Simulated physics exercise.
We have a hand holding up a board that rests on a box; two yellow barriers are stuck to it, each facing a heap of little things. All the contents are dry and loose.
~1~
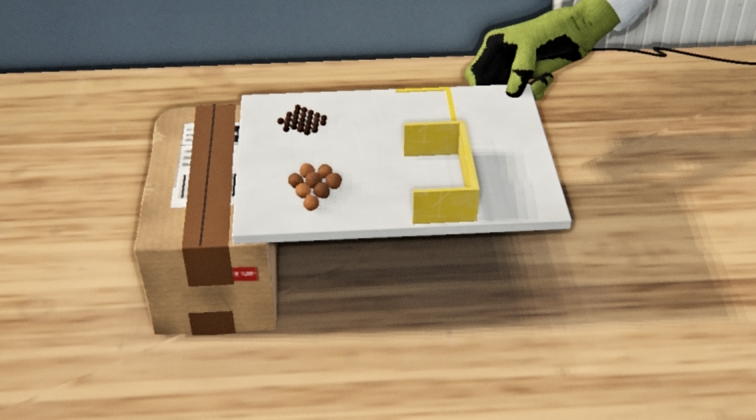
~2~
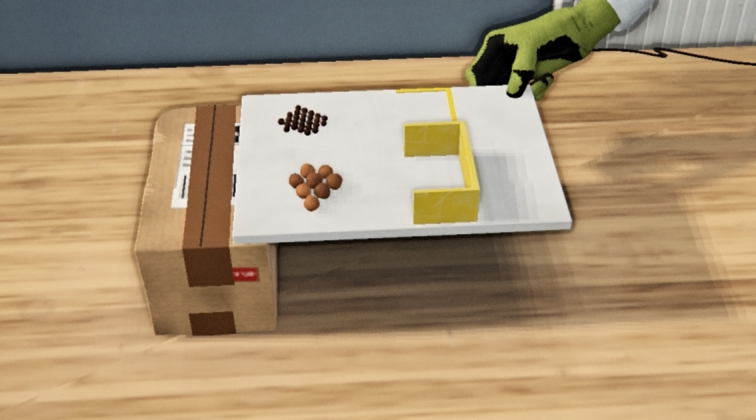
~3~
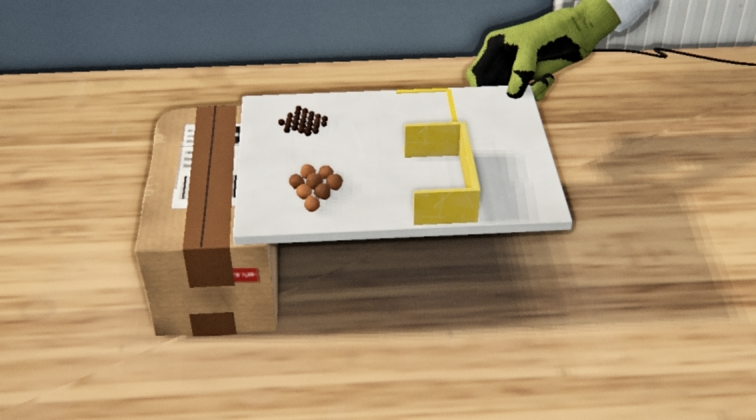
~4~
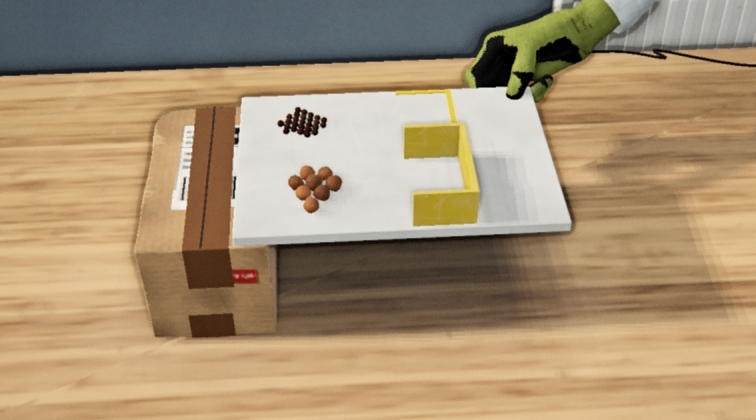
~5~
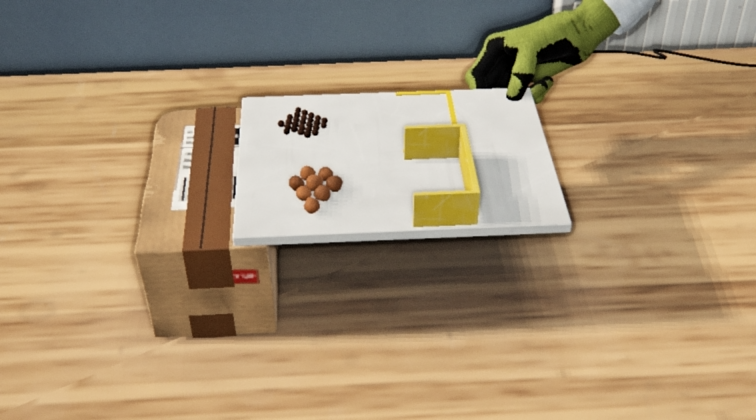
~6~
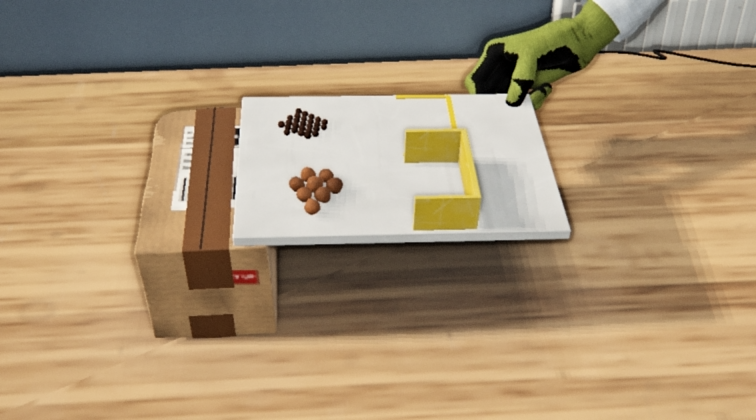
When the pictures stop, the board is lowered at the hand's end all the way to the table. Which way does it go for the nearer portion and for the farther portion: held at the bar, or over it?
The nearer portion stays held. The farther portion goes over.
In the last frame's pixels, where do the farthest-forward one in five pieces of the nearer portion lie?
Resting position: Approx. (441, 230).
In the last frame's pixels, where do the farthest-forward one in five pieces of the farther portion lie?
Stop point: Around (750, 203) px.
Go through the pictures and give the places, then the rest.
The first picture shows held end of the board at (559, 218), level; box at (215, 215), nearly half as high as the board is long; nearer portion at (315, 180), a few hazelnuts; farther portion at (302, 120), some allspice berries; nearer bar at (468, 170), taller than the pieces; farther bar at (453, 116), much lower than a piece.
The second picture shows held end of the board at (559, 219), level; farther portion at (303, 120).
The third picture shows held end of the board at (560, 219), level; nearer portion at (315, 181).
The fourth picture shows held end of the board at (559, 221), level; farther portion at (303, 122).
The fifth picture shows held end of the board at (559, 222), level; nearer portion at (315, 183).
The sixth picture shows held end of the board at (558, 228), down by 2°; box at (215, 218); nearer portion at (316, 184), not moving; farther portion at (303, 123), not moving; nearer bar at (469, 178); farther bar at (454, 124).
Then, 0.61 s past the last view, board sloping at 16°; nearer portion on its way down; farther portion on its way down.
Then, 1.14 s past the last view, board sloping at 25°; nearer portion has reached its bar; farther portion nearly all past its bar.
Then, 1.60 s past the last view, board resting at 26°; nearer portion has reached its bar; farther portion nearly all past its bar.
Finally, board resting at 26°; nearer portion gathered behind its bar; farther portion nearly all past its bar.
